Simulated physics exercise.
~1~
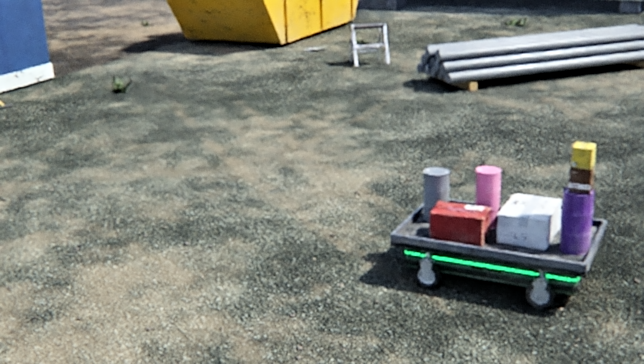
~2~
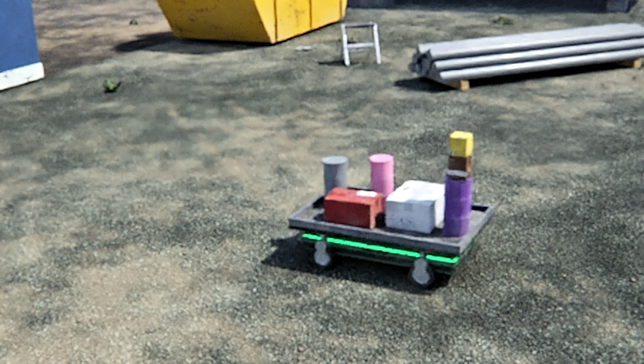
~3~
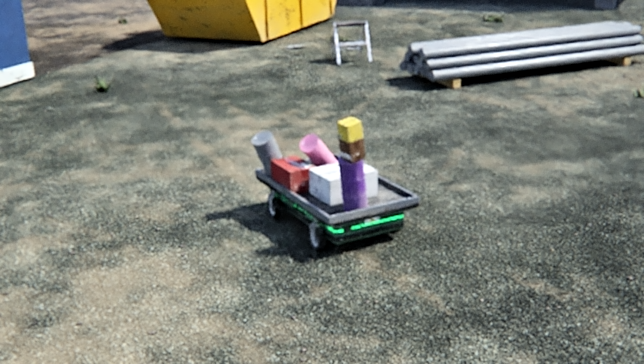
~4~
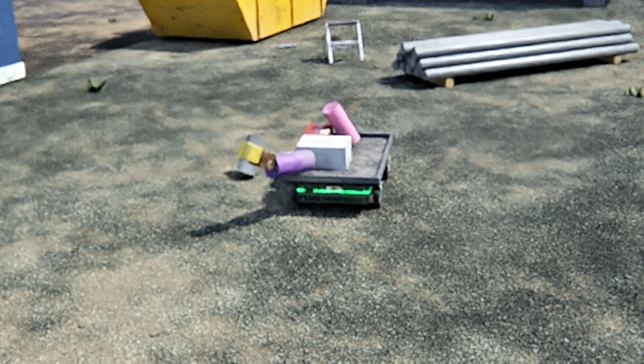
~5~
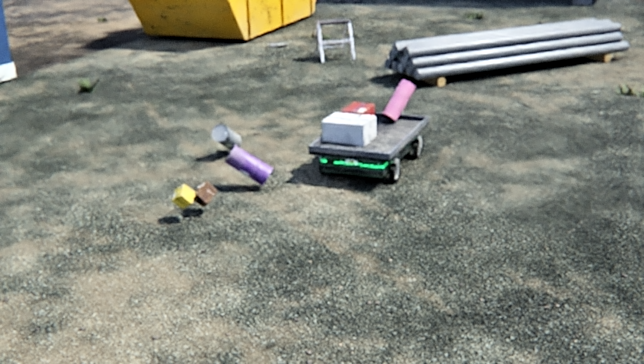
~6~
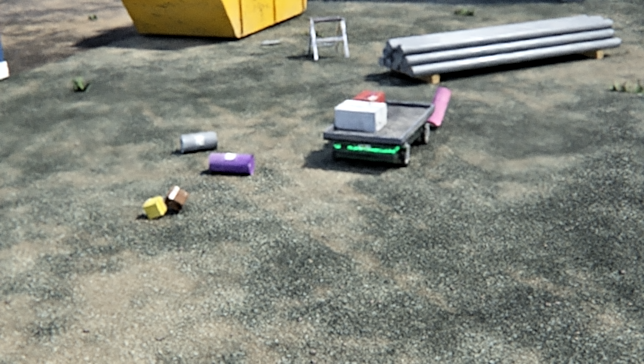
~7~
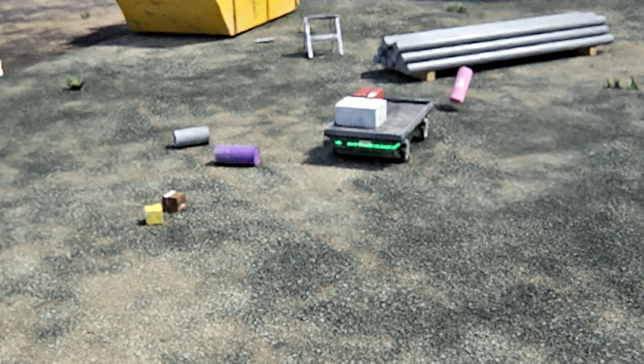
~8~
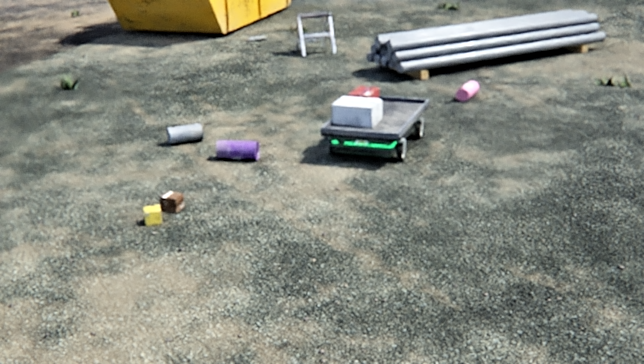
On a patch of rough gravel near a yellow skip and a stack of grey pipes, a low cart carries upright canisters and boxy parcels, with a yellow parcel perched on a brown one atop a purple canister. It rolls left, then swings sharply away, and the load starts to lean. The yellow and brown parcels and the grey canister tumble off to the left, followed by the purple canister. The pink canister tips over the far right side. The cart stops with only the red and white parcels aboard, the rest scattered on the ground.
